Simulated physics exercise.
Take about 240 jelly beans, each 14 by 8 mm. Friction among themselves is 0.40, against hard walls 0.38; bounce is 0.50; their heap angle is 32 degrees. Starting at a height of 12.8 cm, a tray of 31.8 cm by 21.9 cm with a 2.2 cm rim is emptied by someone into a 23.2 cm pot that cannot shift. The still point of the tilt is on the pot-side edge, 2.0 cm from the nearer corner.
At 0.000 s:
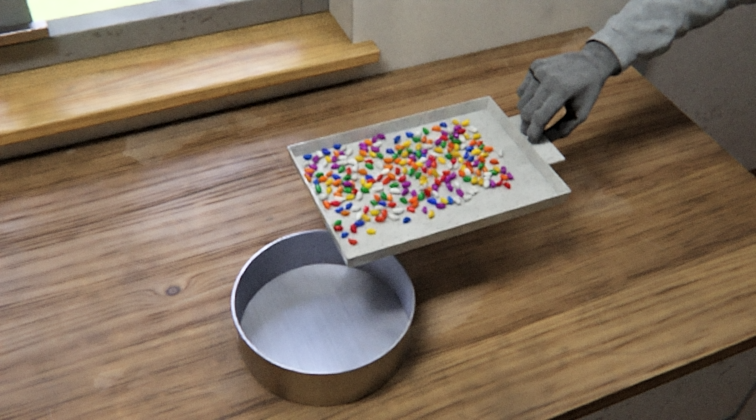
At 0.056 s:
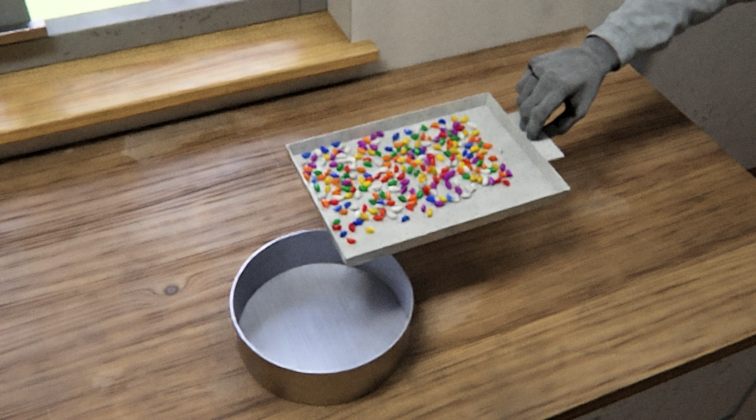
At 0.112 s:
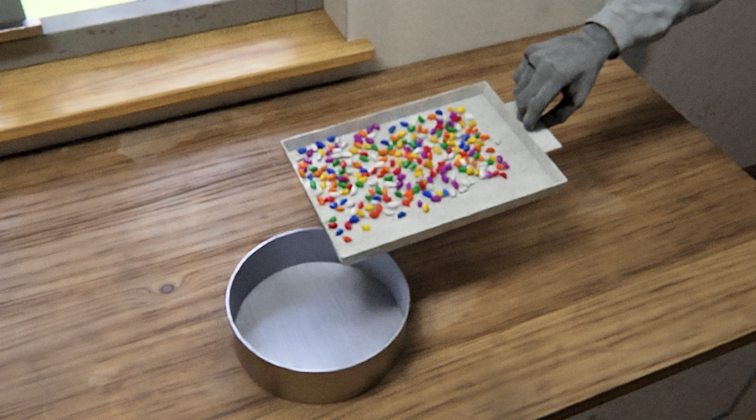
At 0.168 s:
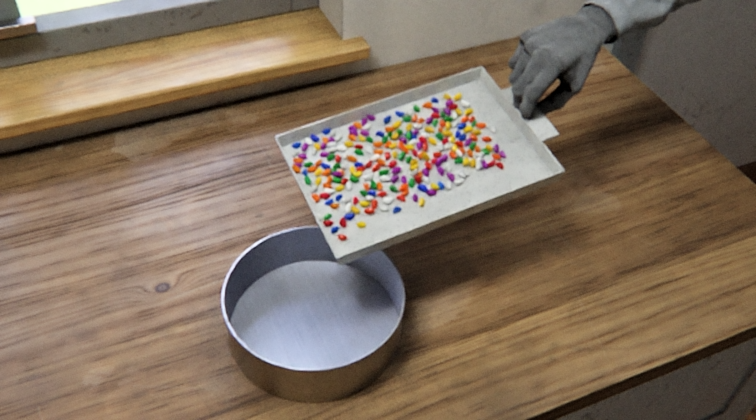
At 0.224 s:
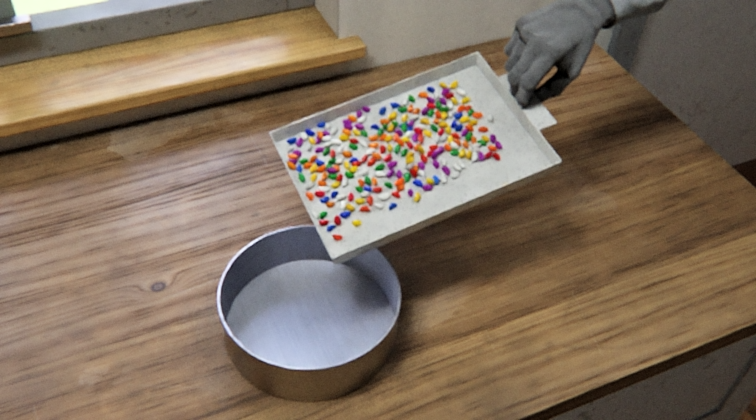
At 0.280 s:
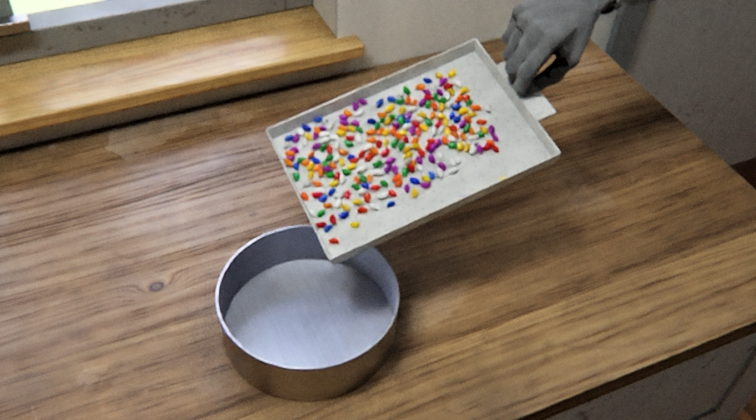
A shallow tray of colorful jelly beans slowly tilted toward a round metal pot on a wooden table as a gray-gloved hand raised its right side, while the beans stayed spread across it.
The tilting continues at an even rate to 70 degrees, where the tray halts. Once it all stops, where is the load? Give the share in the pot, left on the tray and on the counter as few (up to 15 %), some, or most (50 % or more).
Pot: Most; tray: Some; counter: Few.
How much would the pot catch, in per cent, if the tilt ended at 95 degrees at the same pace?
Around 100 in a hundred.
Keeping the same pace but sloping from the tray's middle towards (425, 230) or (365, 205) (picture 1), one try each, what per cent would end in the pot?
30 and 30 %.
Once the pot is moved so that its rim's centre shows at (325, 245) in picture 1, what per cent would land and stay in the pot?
Roughly 25 percent would end up there.
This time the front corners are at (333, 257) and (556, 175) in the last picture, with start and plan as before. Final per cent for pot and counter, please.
The pot gets 40 and the counter 5.
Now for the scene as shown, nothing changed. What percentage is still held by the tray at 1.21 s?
Load share: Around 50%.
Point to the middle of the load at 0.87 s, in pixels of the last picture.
Expected load position: Near (326, 223).
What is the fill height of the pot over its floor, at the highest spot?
1.5 cm.
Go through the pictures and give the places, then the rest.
In the first frame, tray tilt 0 degrees, front corners at (349, 256) and (568, 190); middle of the pieces at (411, 172); pot at (324, 296).
In the second frame, tray tilt 1 degrees, front corners at (347, 256) and (567, 187); middle of the pieces at (410, 170).
In the third frame, tray tilt 4 degrees, front corners at (343, 255) and (564, 180), lowest corner left front; middle of the pieces at (406, 164).
In the fourth frame, tray tilt 8 degrees, front corners at (338, 255) and (561, 170), lowest corner left front; middle of the pieces at (401, 156).
In the fifth frame, tray tilt 12 degrees, front corners at (333, 255) and (558, 160), lowest corner left front; middle of the pieces at (397, 149).
In the sixth frame, tray tilt 16 degrees, front corners at (331, 256) and (557, 152), lowest corner left front; middle of the pieces at (394, 143); pot at (308, 291). The tray's pace is about 75 degrees a second.
After 0.63 s, tilt 42 degrees; the tray holds 100 %, the pot 0 %.
After 0.87 s, tilt 60 degrees; the tray holds 95 %, the pot 0 %.
Then, at 1.21 s, tilt 70 degrees; the tray holds 50 %, the pot 45 %.
In the end, at 2.5 s, pot 70 %, tray 30 %, counter 0 %.
